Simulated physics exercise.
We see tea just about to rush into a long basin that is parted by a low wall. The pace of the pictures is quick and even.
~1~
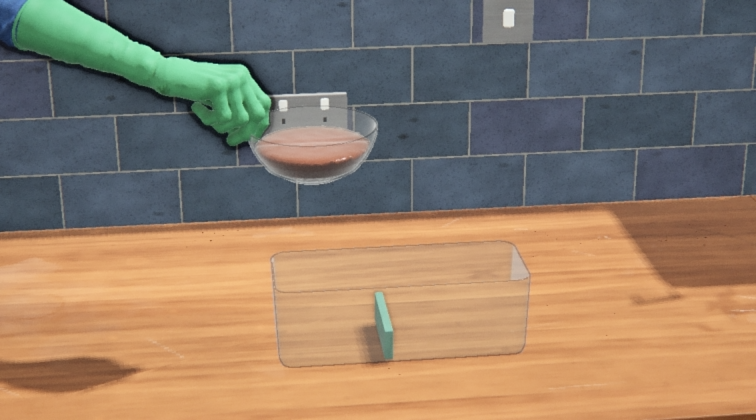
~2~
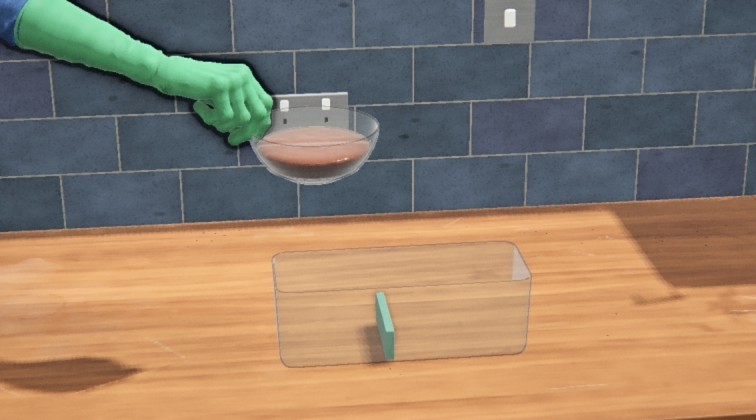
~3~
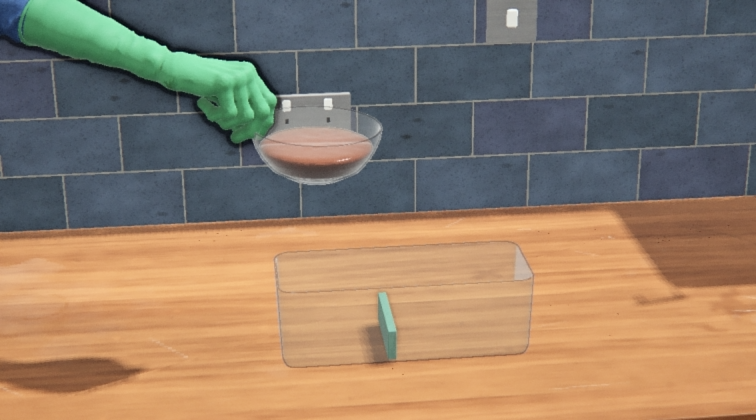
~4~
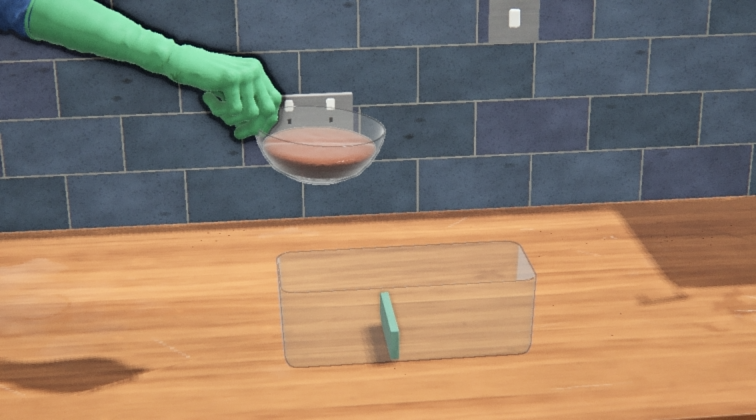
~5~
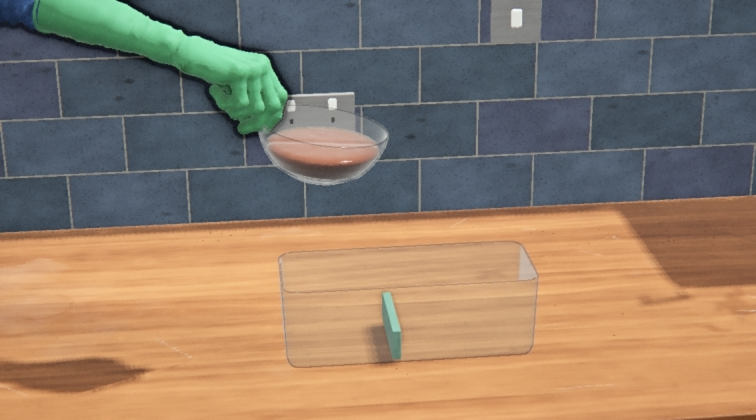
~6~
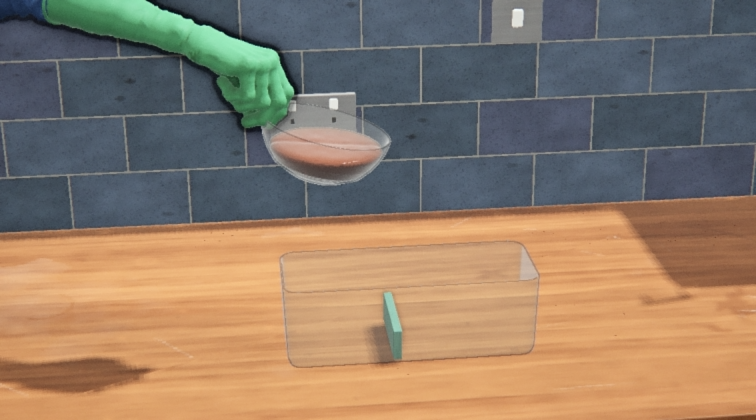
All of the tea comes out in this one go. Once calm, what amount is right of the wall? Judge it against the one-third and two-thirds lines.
Beyond two thirds.
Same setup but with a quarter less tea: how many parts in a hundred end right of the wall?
75 in a hundred.
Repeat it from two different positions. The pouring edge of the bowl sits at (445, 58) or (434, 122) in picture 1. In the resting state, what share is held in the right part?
The first start yields 80 per cent, the second 90 per cent.
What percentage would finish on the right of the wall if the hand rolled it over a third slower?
I'd put it at some 85 percent.
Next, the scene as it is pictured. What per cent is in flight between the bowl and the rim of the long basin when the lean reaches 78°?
About 60 per cent.
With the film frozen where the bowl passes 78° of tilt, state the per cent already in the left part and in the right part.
Left about 0, right about 15.
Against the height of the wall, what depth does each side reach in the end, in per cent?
Levels: Left around 10 per cent, right around 40 per cent.
A moment on, the bowl is tipped on its side and 27 per cent is still to pour, 0 is left of the wall and 14 right of it.
Next, the bowl is tipped right over and 0 per cent is still to pour, 16 is left of the wall and 79 right of it.
Then the bowl is tipped right over and 0 per cent is still to pour, 19 is left of the wall and 79 right of it.
Later the bowl is tipped right over and 0 per cent is still to pour, 19 is left of the wall and 79 right of it.
Finally, 19 per cent lies left of the wall, 79 right of it and 2 outside.
